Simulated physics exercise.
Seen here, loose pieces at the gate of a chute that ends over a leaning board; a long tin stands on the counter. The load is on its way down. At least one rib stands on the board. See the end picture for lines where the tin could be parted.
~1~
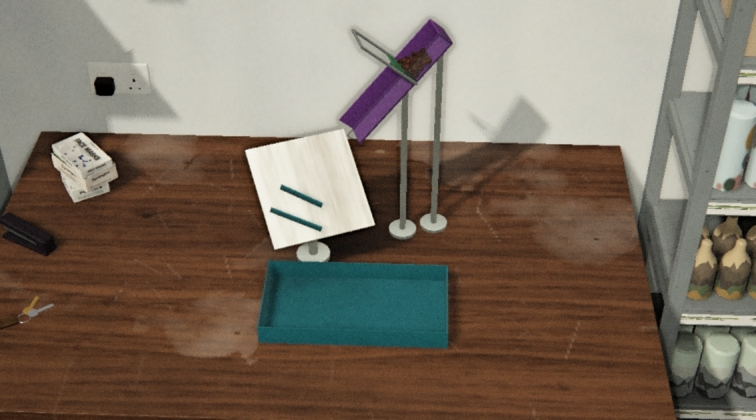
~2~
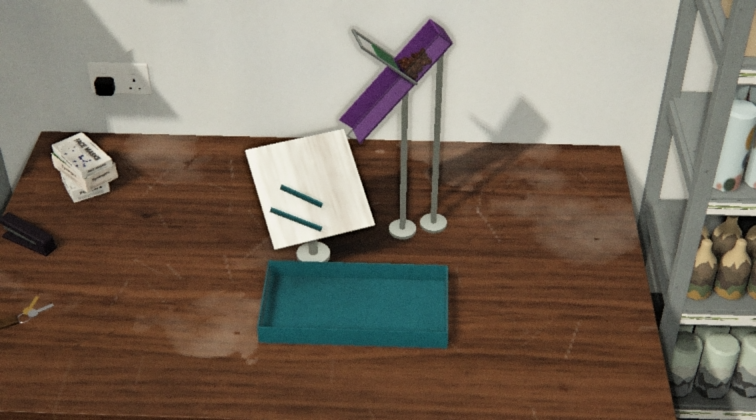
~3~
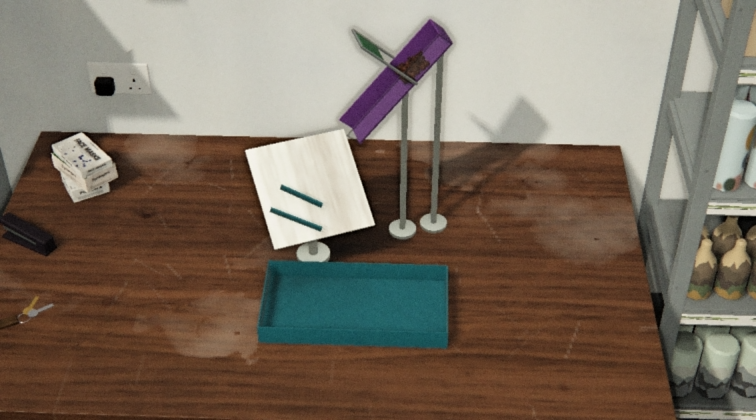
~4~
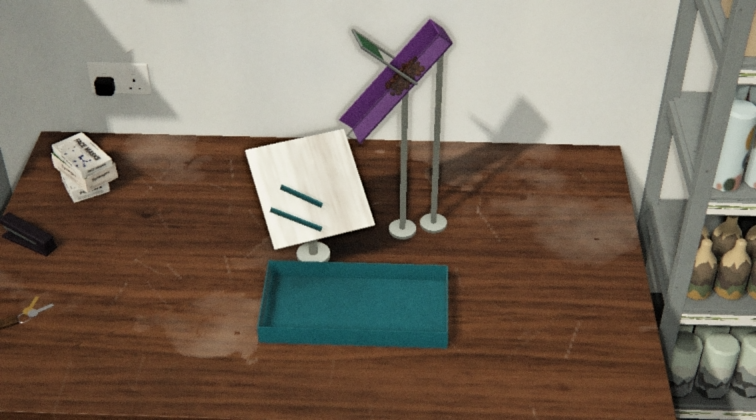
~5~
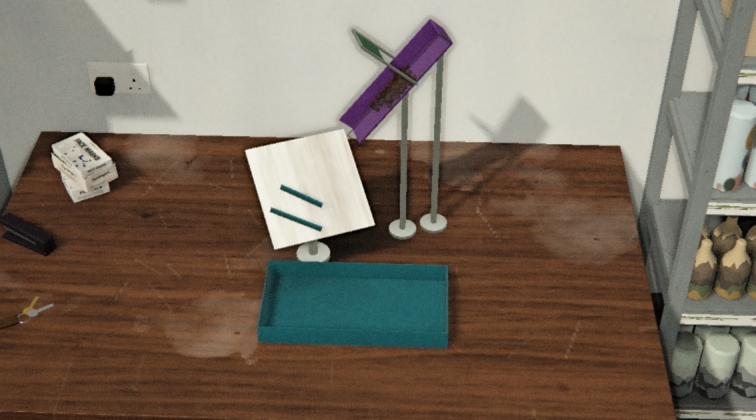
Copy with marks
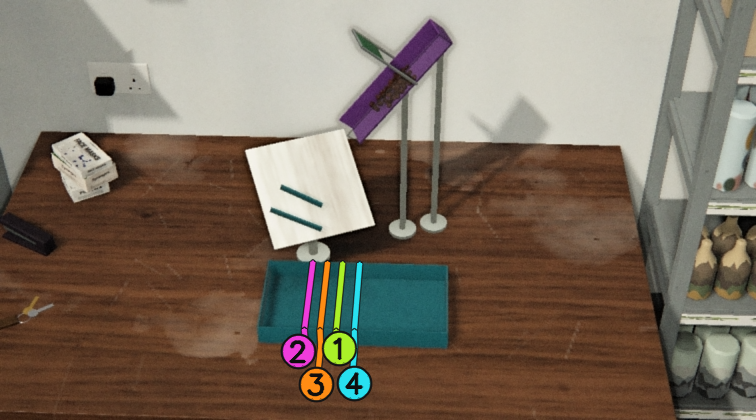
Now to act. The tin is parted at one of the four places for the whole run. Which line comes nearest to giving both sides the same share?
Line 4 does it best.
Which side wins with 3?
More lands on the right.
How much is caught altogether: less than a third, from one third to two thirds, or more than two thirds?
About that: More than two thirds.
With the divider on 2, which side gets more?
More lands on the right.
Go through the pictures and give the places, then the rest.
Load behind the gate (414, 61), flat chocolate drops; lip of the chute (356, 136), sloping fairly steeply, in the first picture.
Middle of the board (310, 187), tilted fairly steeply; middle of its low edge (326, 237); of its high edge (295, 139), in the second picture.
Front corners of the tin (258, 327) and (448, 333), empty; front of the load (400, 74), in the third picture.
Middle of the load (405, 77); its front (392, 94), roughly a third of the way to the lip; rib from (271, 208) to (323, 228); rib from (281, 185) to (323, 204), in the fourth picture.
Middle of the load (395, 87); its front (372, 104), roughly two thirds of the way to the lip, in the fifth picture.
On the marked copy, line 1 crosses the front rim at (336, 329); line 2 crosses the front rim at (304, 329); line 3 crosses the front rim at (320, 329); line 4 crosses the front rim at (354, 330).
With 1, of what is caught, about a tenth on the left of the divider, the larger part on the right.
With 2, of what is caught, not one piece on the left of the divider, every piece on the right.
With 3, of what is caught, not one piece on the left of the divider, every piece on the right.
With 4, of what is caught, roughly two thirds on the left of the divider, roughly a third on the right.
